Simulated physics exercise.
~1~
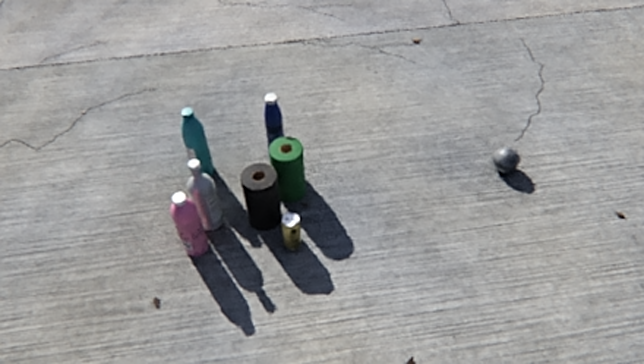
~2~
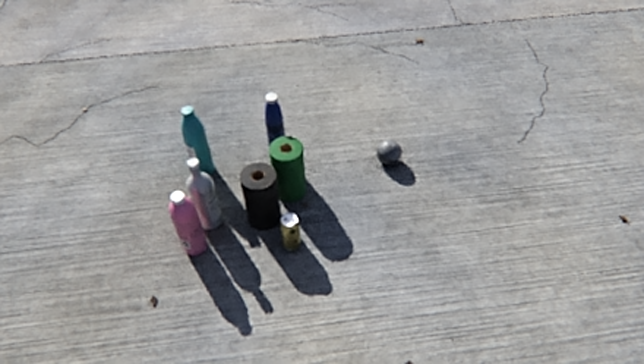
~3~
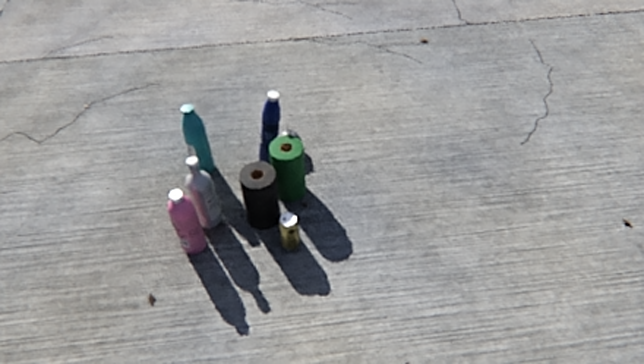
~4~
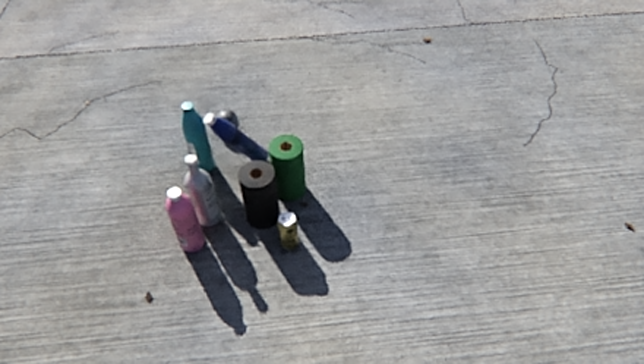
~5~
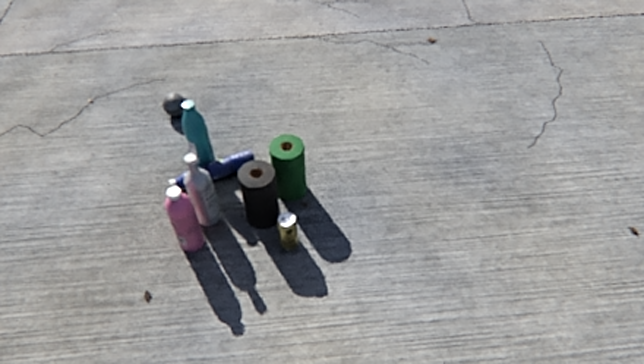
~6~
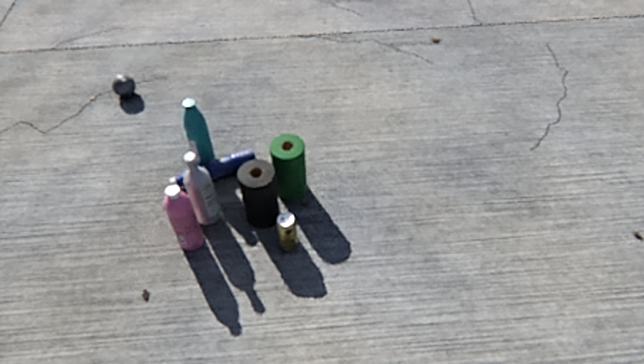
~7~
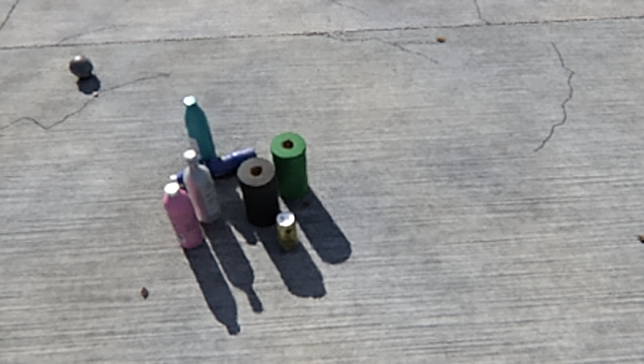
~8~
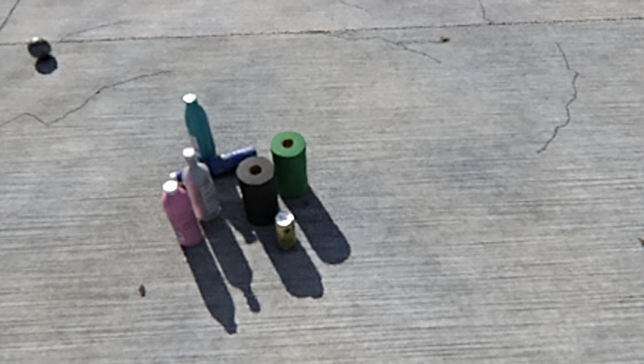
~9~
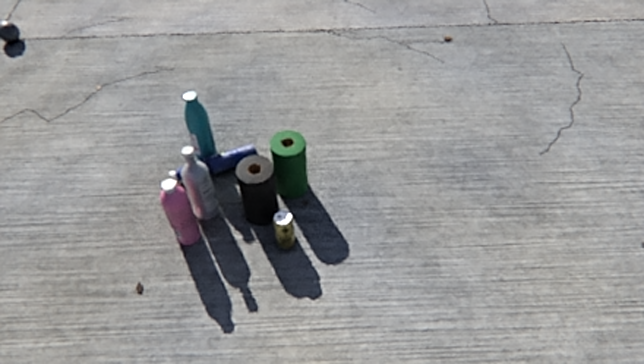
A grey ball rolls leftward from the right side of a sunlit, cracked concrete floor, seen from above at an angle. Near the middle stand a turquoise bottle and a blue bottle at the back, a green roll and a black roll, a small yellow can in front, and a white and a pink bottle at the left. The ball passes behind the green roll and hits the blue bottle, which tips left and falls flat behind the black roll. The ball rolls on behind the turquoise bottle and reaches the upper left edge, while the other objects stay standing.
